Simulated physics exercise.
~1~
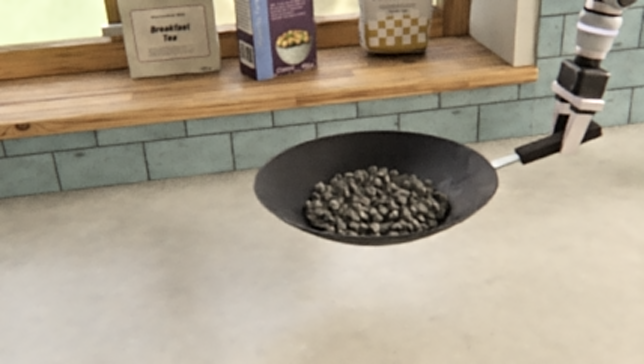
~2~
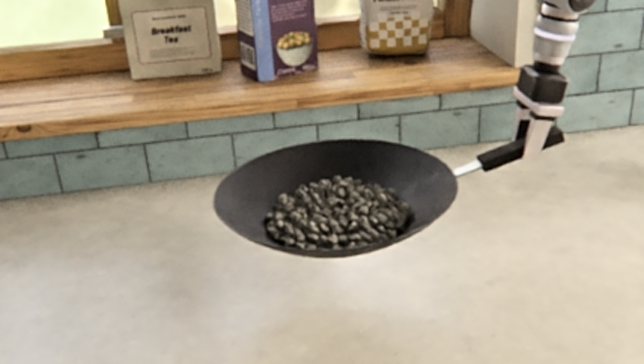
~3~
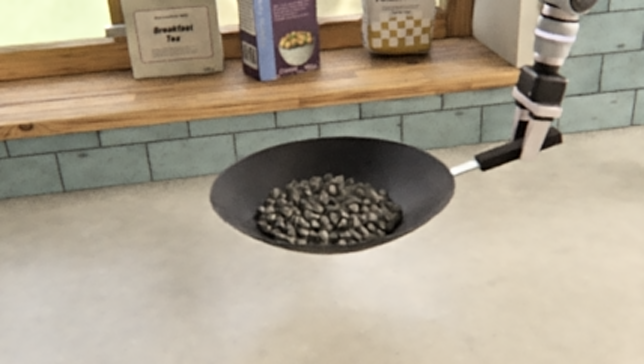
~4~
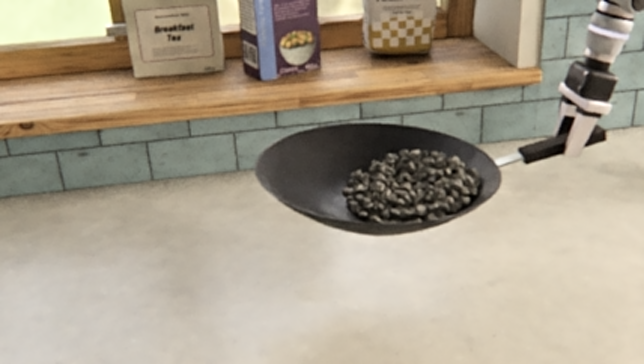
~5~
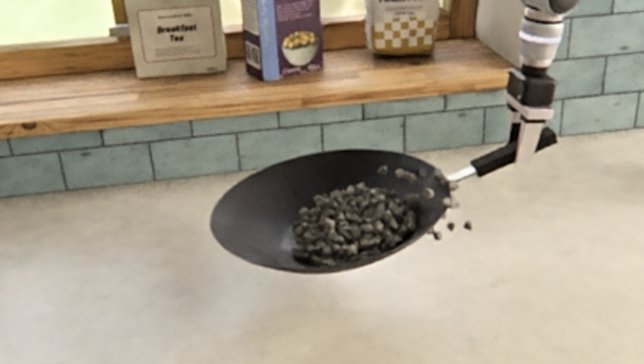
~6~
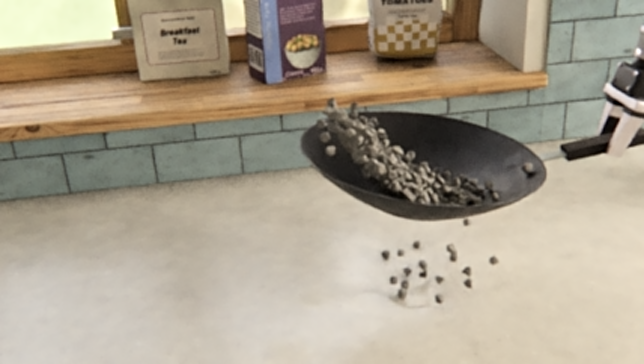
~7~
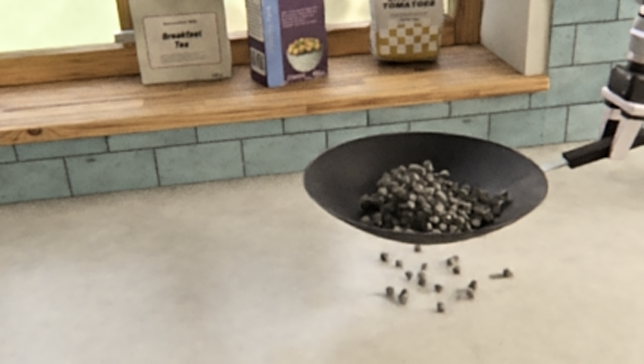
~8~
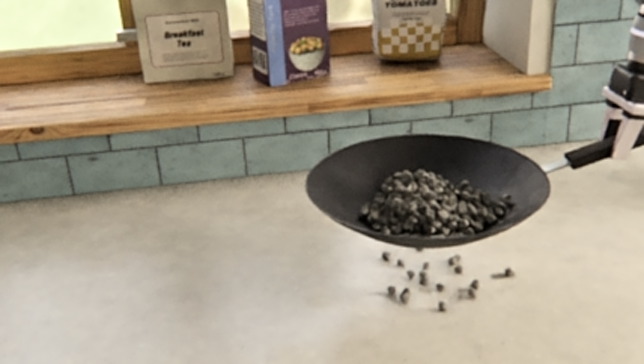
At the start, a robot arm holds a dark wok filled with a heap of small grey pebbles above a pale countertop, in front of a tiled wall and a wooden shelf of packages. The arm draws the wok to the left, then swings it back to the right, and the pebbles shift toward the handle side. It moves left again, dipping the far side, and some pebbles spill over near the handle. The wok then sweeps right and up, tossing pebbles along its left side while others drop below. Finally it lowers and levels, most pebbles heaped inside and a few scattered on the counter.
